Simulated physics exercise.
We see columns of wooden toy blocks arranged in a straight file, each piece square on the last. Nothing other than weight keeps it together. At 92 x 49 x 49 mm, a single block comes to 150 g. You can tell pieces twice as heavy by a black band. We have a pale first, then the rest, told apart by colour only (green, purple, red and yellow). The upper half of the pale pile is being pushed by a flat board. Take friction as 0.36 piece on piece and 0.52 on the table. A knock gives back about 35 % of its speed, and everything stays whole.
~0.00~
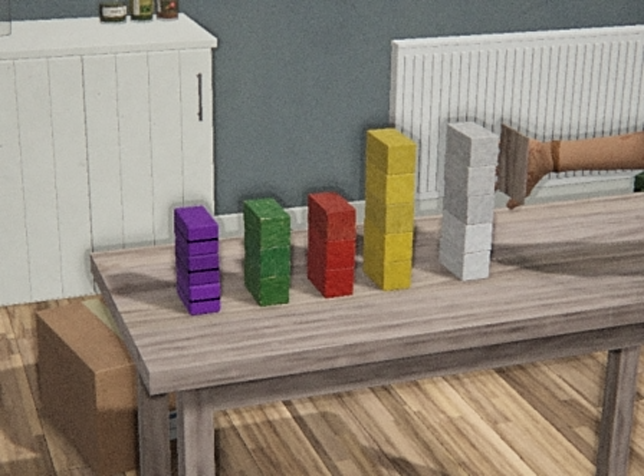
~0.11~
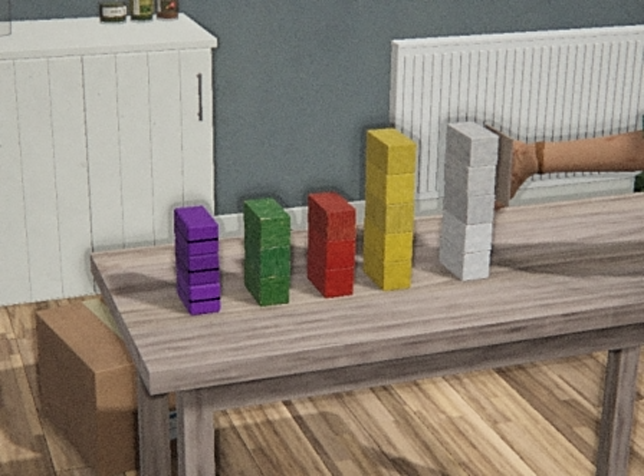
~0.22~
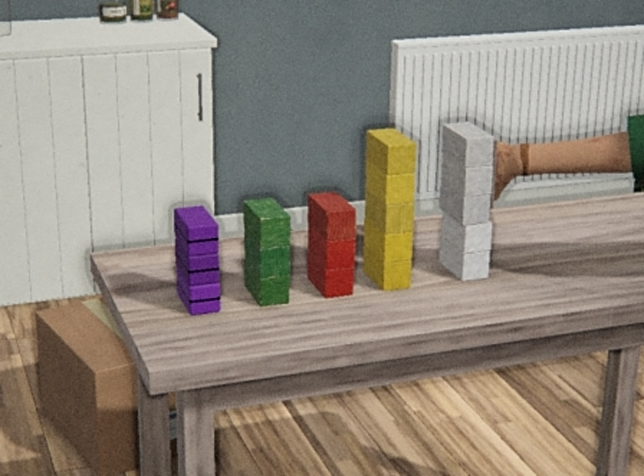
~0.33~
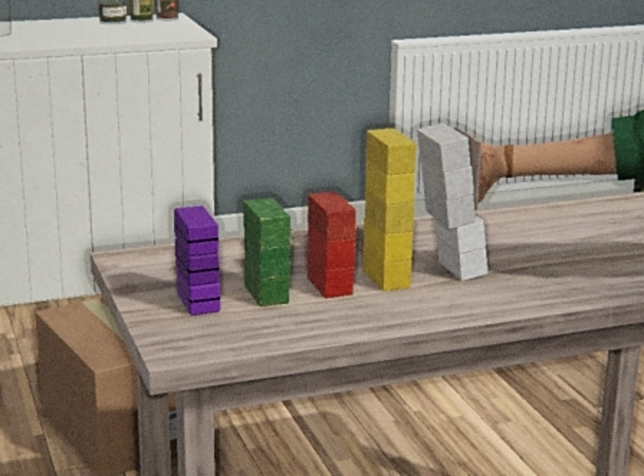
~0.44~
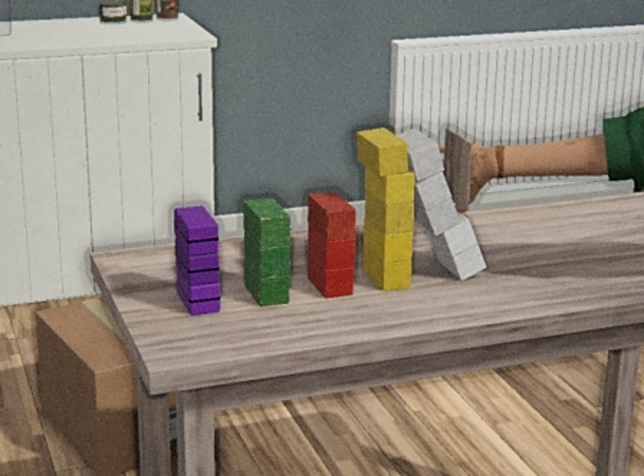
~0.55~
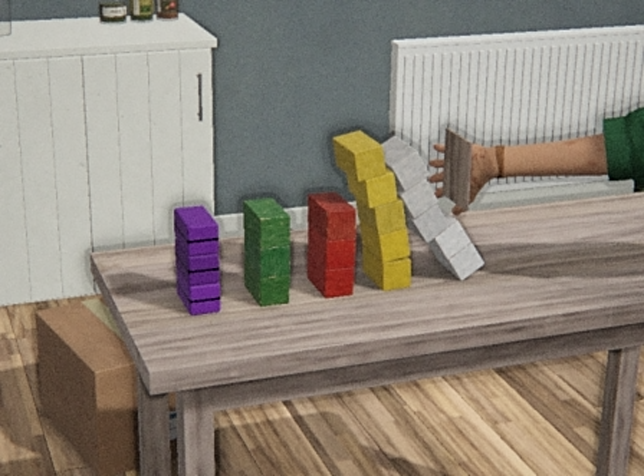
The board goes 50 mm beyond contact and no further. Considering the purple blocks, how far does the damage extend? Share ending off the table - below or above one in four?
In excess of a quarter.
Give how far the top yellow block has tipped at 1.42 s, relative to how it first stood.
About 120°.
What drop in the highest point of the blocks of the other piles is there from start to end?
I make it close to 12 cm.
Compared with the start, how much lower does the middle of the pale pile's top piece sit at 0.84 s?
About 8 cm.
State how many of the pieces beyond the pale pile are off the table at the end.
Exactly 3 of them.
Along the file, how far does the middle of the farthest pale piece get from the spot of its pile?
Roughly 24 cm along.
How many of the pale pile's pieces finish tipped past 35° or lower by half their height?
5 pieces.
Around 0.84 s, 5 of the pale pile down; none of the 3 purple blocks off the table (0 of 14 in all colours); top purple block unmoved; top yellow block on its side.
Around 1.42 s, 5 of the pale pile down; 1 of the 3 purple blocks off the table (1 of 14 in all colours); top purple block on its side; top yellow block on its side.
Finally (1.9 s), 5 of the pale pile down; 2 of the 3 purple blocks off the table (3 of 14 in all colours); top purple block tipped 35°, 84 cm lower; top yellow block on its side. That is 67 per cent.
